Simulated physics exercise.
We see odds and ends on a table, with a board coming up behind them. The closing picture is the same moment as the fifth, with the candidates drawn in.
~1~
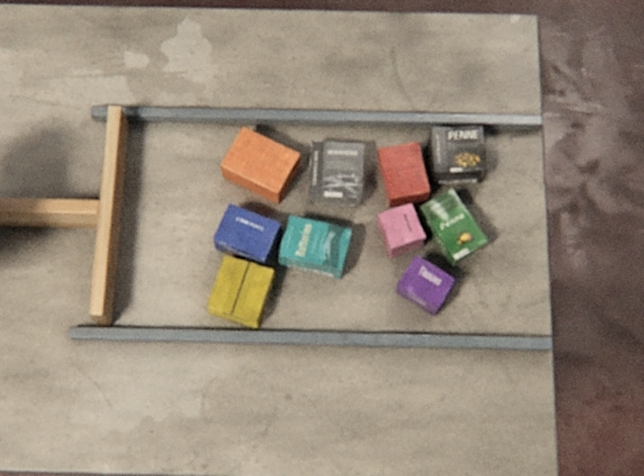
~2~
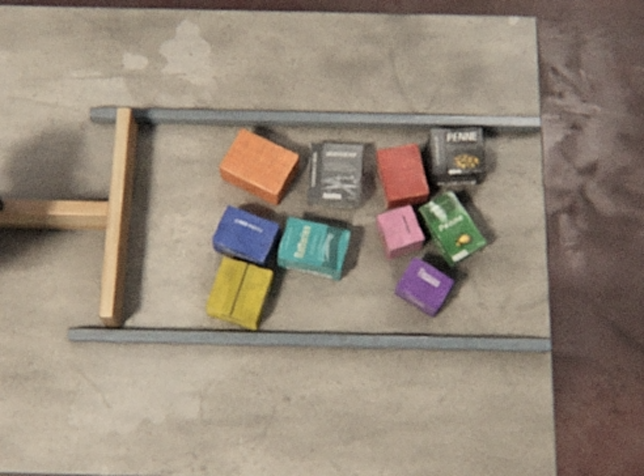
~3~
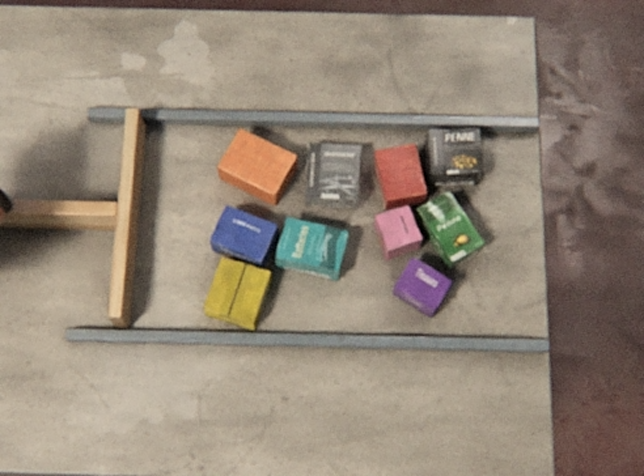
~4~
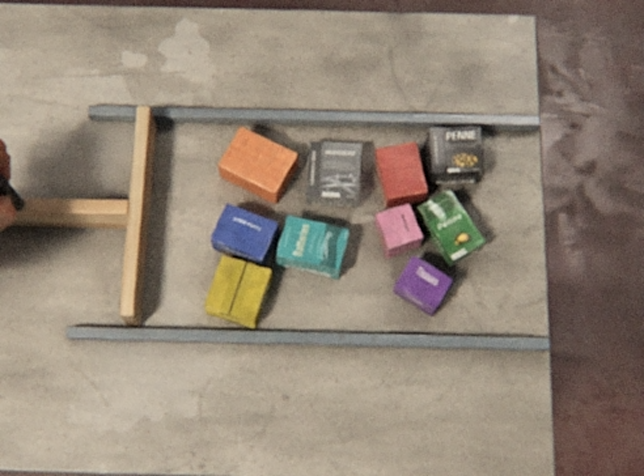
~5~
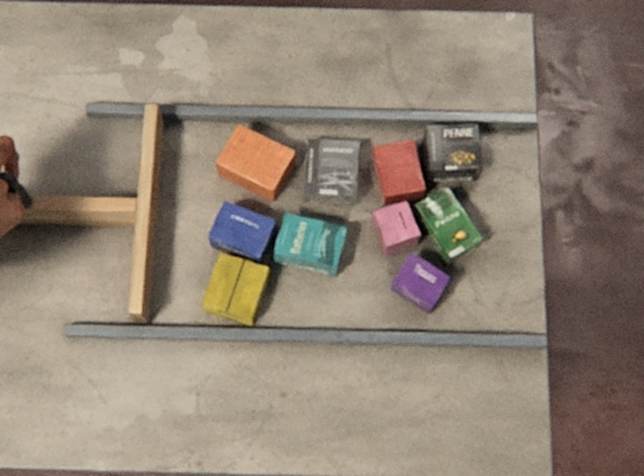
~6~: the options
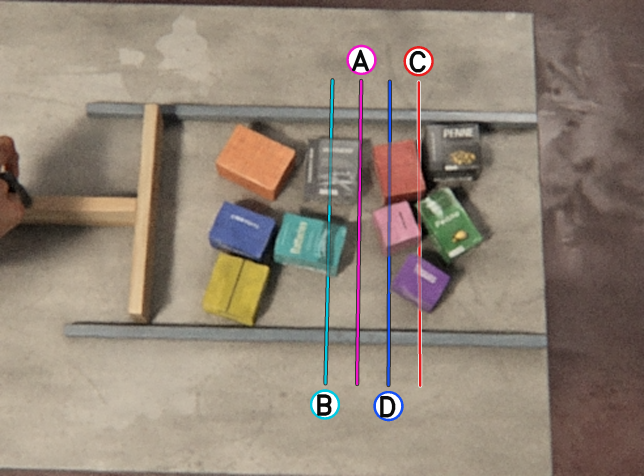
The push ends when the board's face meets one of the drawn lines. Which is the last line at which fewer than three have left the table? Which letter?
No third one falls up to D.
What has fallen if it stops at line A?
The black packet.
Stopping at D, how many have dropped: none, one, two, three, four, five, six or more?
In all, two.
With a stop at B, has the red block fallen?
No.
On the marked copy, A at (359, 226); B at (329, 225); C at (419, 227); D at (389, 226).
Following D. Soon after the start, board (231, 207); yellow box (264, 288); orange block (281, 158).
Later, board (319, 209); black packet (515, 145); green packet (504, 235).
In the end, board (386, 211); black packet over the edge; green packet over the edge; two fallen.
As for the rest, A is within the limit but short; B is within the limit but short; C drops four.
